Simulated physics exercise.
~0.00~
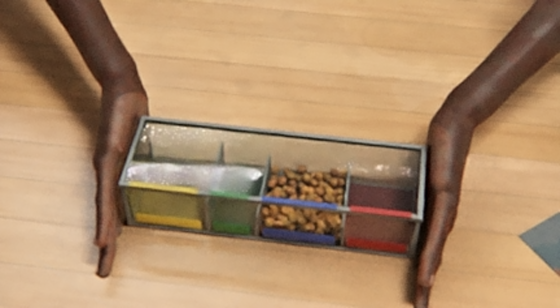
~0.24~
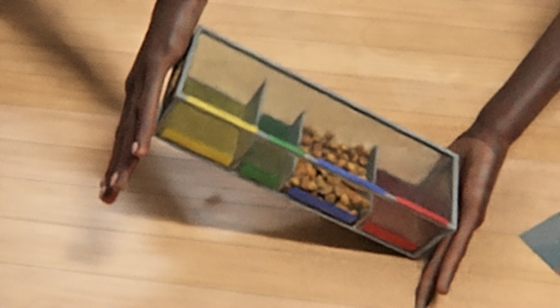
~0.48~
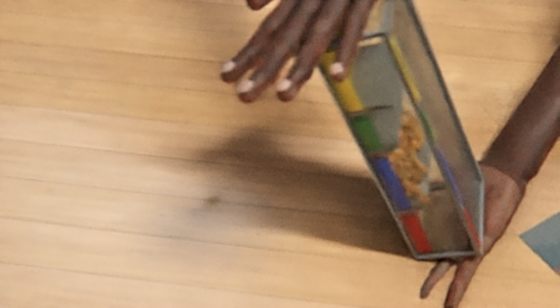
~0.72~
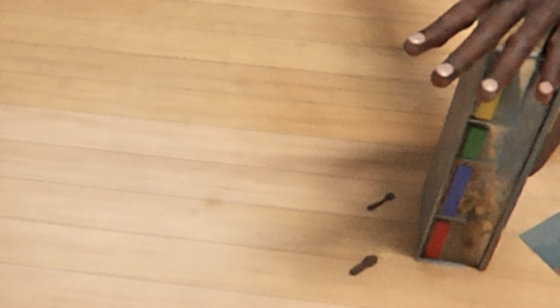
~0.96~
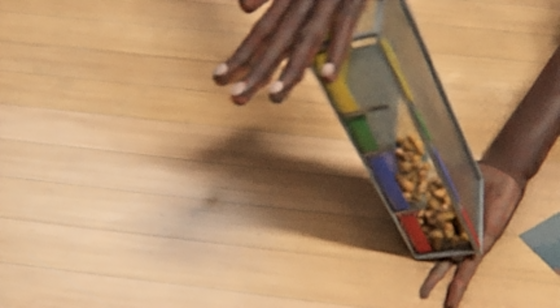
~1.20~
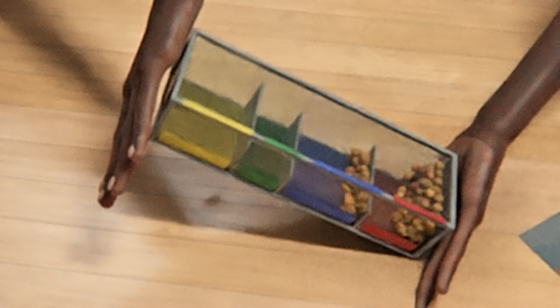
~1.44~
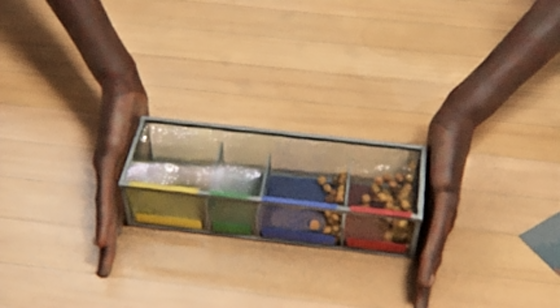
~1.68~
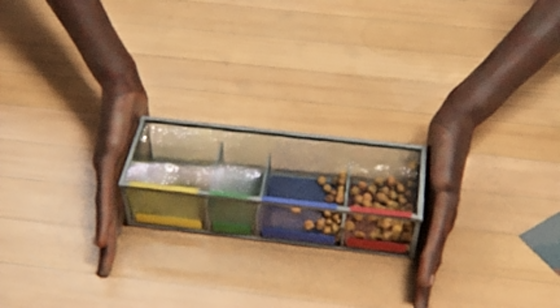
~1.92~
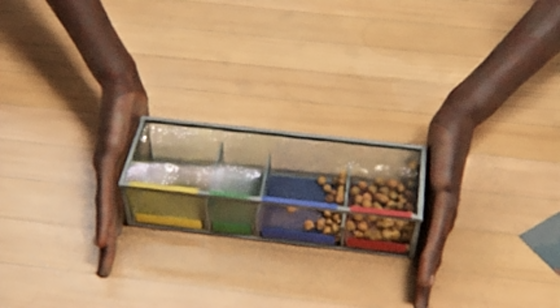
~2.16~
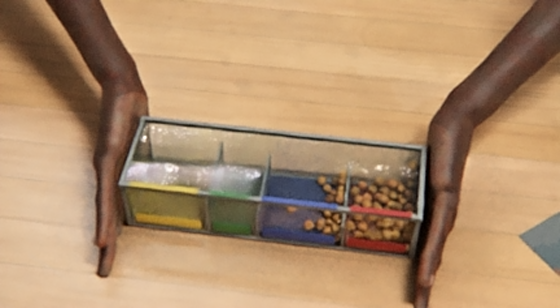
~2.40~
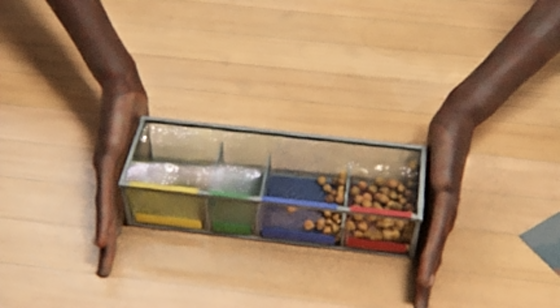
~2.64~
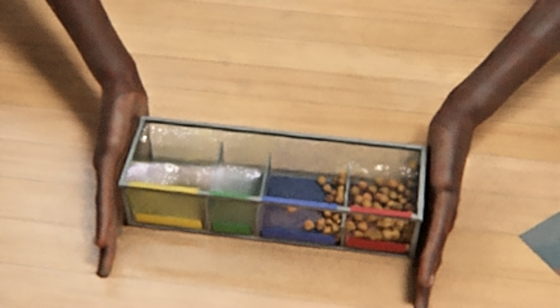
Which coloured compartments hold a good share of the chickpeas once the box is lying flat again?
The red and blue compartments do, with most of the chickpeas in red and a smaller share in blue. The green and yellow ones stay empty.
Divided box tipping upright onto its red end and back between two hands, chickpeas shifting from blue to mostly red.
